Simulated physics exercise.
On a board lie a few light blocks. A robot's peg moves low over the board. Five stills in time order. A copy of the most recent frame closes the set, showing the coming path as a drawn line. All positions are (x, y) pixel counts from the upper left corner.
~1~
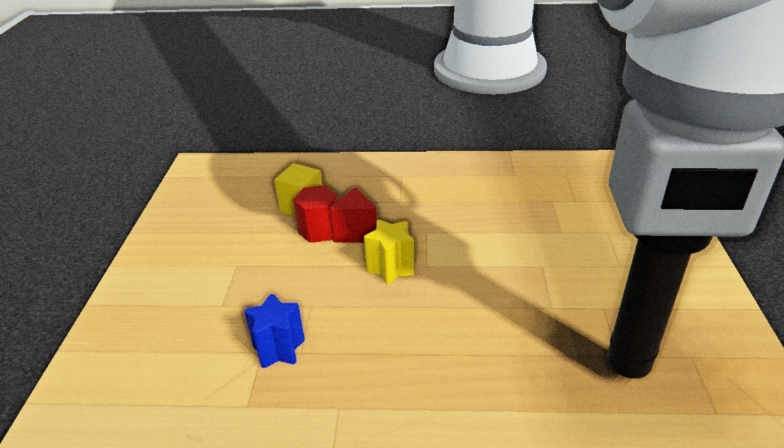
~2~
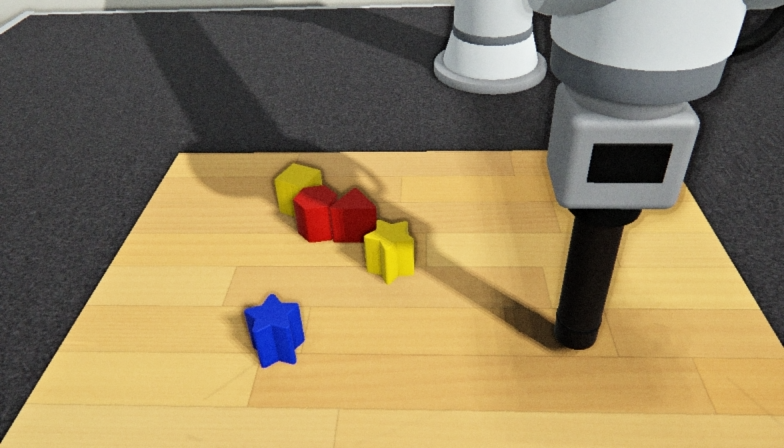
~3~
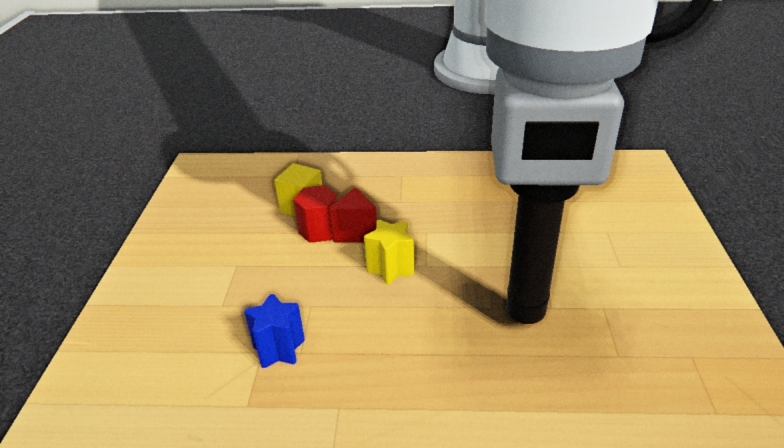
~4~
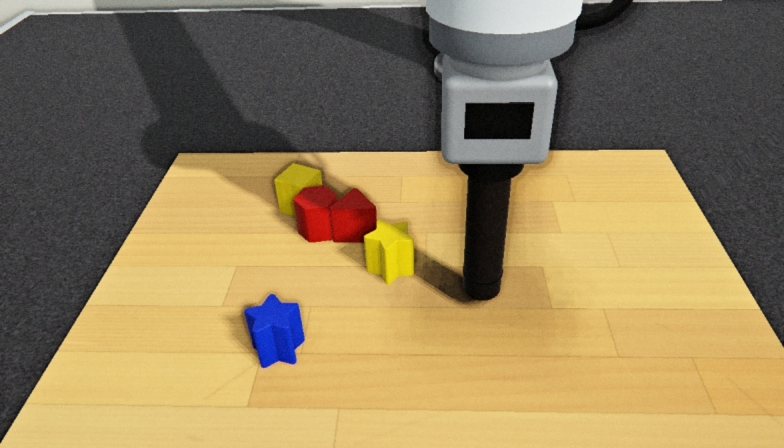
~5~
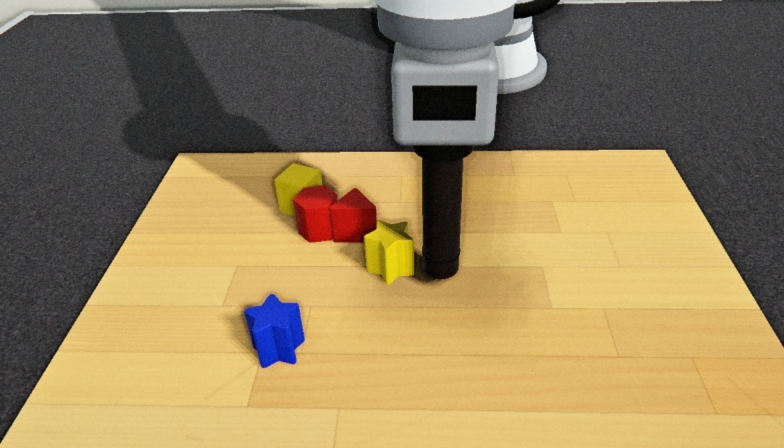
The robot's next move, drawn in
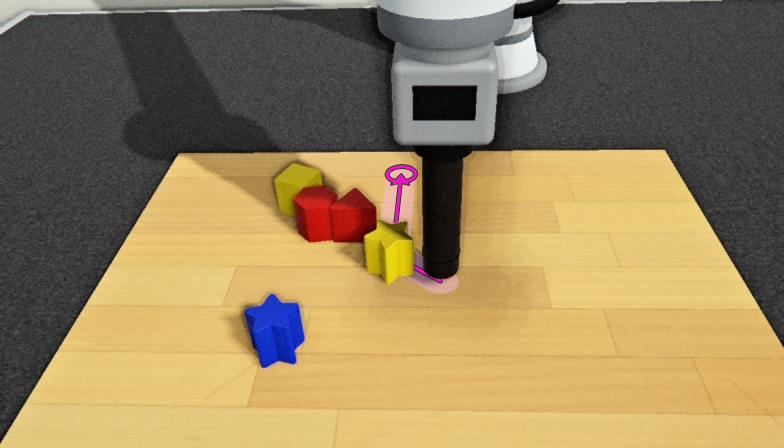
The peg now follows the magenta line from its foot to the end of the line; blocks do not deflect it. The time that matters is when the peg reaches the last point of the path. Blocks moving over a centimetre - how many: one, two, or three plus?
The push moves one block more than 1 cm.
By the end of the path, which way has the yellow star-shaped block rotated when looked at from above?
Counter-clockwise, from overhead.
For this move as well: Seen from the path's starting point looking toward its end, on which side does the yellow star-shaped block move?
The answer is left: Facing from the path's start to its end, that's where the yellow star-shaped block shifts.
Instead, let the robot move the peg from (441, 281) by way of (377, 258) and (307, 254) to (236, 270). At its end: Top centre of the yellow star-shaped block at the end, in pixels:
Its top middle is near (191, 241).
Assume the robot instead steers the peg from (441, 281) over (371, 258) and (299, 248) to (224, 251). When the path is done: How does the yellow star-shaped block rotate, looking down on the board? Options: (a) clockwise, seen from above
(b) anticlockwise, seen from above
The answer is b.
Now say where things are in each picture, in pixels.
In the first frame, peg tip at (629, 363); block tops, red triangular piece at (353, 200); yellow star-shaped block at (390, 233).
In the second frame, peg at (575, 336); blocks unchanged.
In the third frame, peg at (526, 312); blocks unchanged.
In the fourth frame, peg at (481, 289); blocks unchanged.
In the fifth frame, peg at (441, 269); red triangular piece at (353, 200); yellow star-shaped block at (390, 233).
Path on the board, from (441, 281) through (396, 247) and (398, 208) to (401, 174).
What follows on the original path. One third of the way, peg at (395, 235); yellow star-shaped block at (364, 226), turned 20° anticlockwise.
Two thirds of the way, peg at (397, 196); yellow star-shaped block at (364, 226), turned 20° anticlockwise.
At the end, peg at (401, 163); red triangular piece in place; yellow star-shaped block at (364, 226), turned 20° anticlockwise.
